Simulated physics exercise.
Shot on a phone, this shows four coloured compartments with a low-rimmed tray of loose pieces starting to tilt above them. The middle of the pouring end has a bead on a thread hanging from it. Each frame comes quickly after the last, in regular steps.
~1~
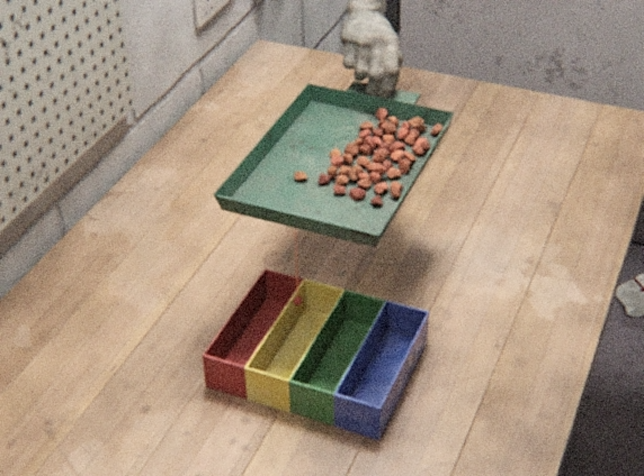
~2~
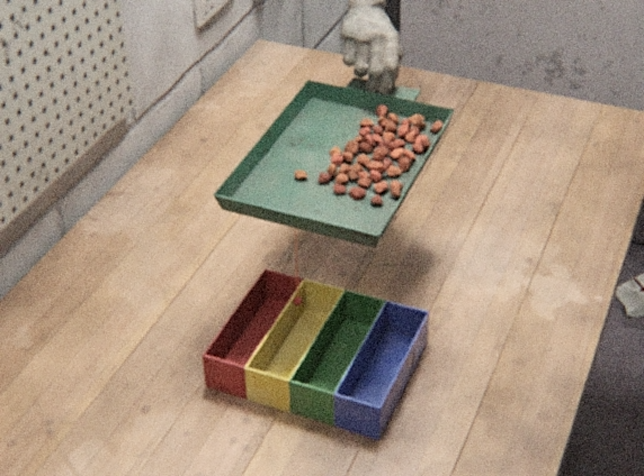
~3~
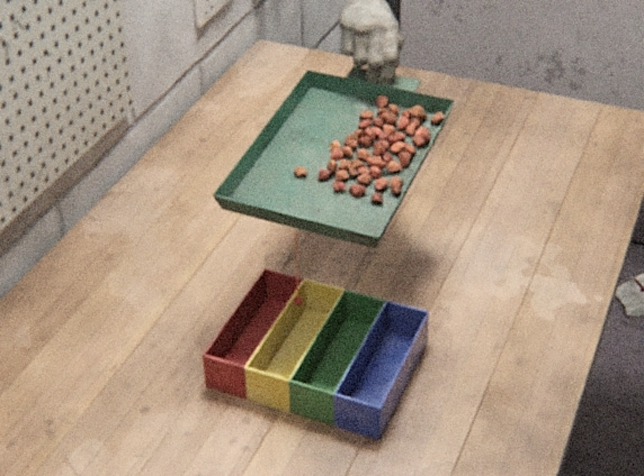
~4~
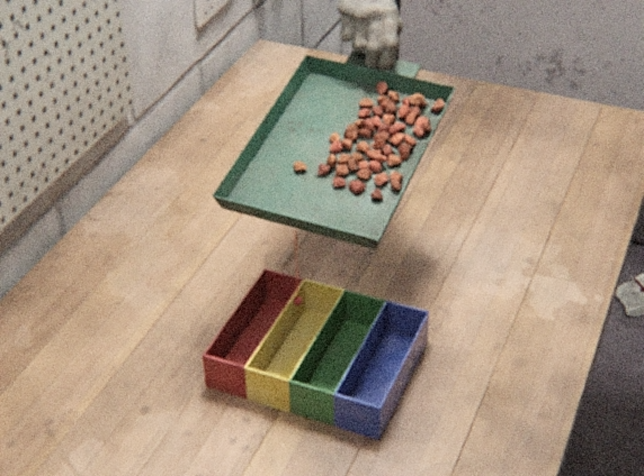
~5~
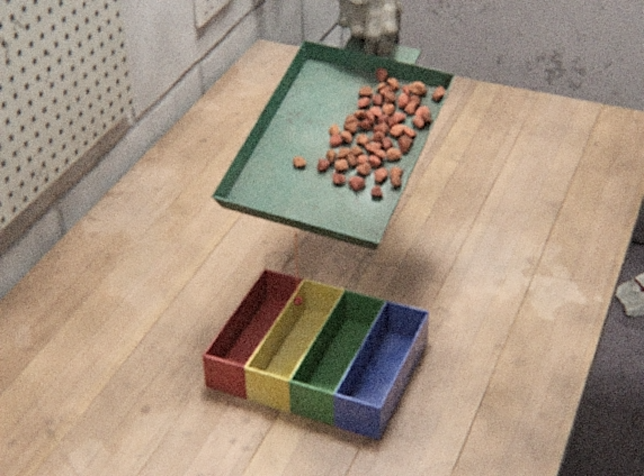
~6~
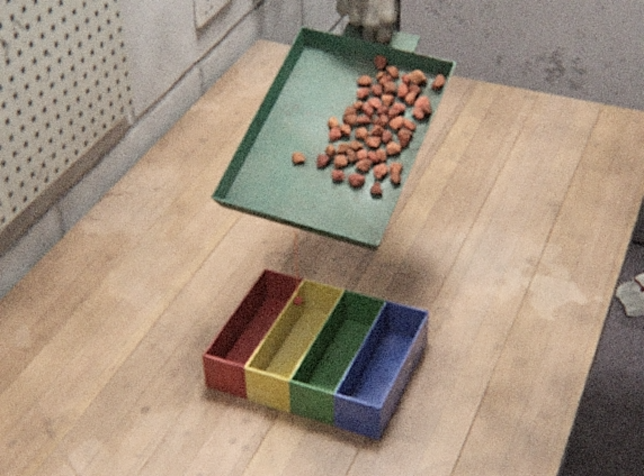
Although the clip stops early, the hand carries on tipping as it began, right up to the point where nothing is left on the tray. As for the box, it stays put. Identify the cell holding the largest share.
Largest share: Green.
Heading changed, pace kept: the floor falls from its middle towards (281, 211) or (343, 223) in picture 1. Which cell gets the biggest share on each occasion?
First: The cell in red, second: That blue cell.
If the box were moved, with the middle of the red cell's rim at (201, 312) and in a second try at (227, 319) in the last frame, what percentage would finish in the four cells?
Roughly 60 %, then roughly 100 %.
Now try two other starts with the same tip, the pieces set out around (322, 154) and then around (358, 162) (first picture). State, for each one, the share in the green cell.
Roughly 30 % and then 50 %.
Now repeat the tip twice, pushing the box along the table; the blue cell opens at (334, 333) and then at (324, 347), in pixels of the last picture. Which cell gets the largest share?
The first placing favours the blue one, while the second favours that blue cell.
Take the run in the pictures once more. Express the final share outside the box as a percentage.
Some 0 per cent.
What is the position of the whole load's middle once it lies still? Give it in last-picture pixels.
Around (332, 386), give or take.
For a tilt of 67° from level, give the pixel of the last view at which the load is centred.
Look close to (346, 228) in the last picture.
Soon, tray tipped steeply; nearly all on the tray; a small part falling or outside the box.
A while on, tray tipped past a quarter turn; about a quarter on the tray; about a quarter in the green cell; about a quarter in the blue cell; a small part in the yellow cell; a small part falling or outside the box.
Towards the end, tray tipped past a quarter turn; about half in the green cell; about a quarter in the blue cell; about a quarter in the yellow cell; a stray few in the red cell; a stray few falling or outside the box.
Finally, tray tipped past a quarter turn; about half in the green cell; about a quarter in the blue cell; about a quarter in the yellow cell; a stray few in the red cell; a stray few outside the box.
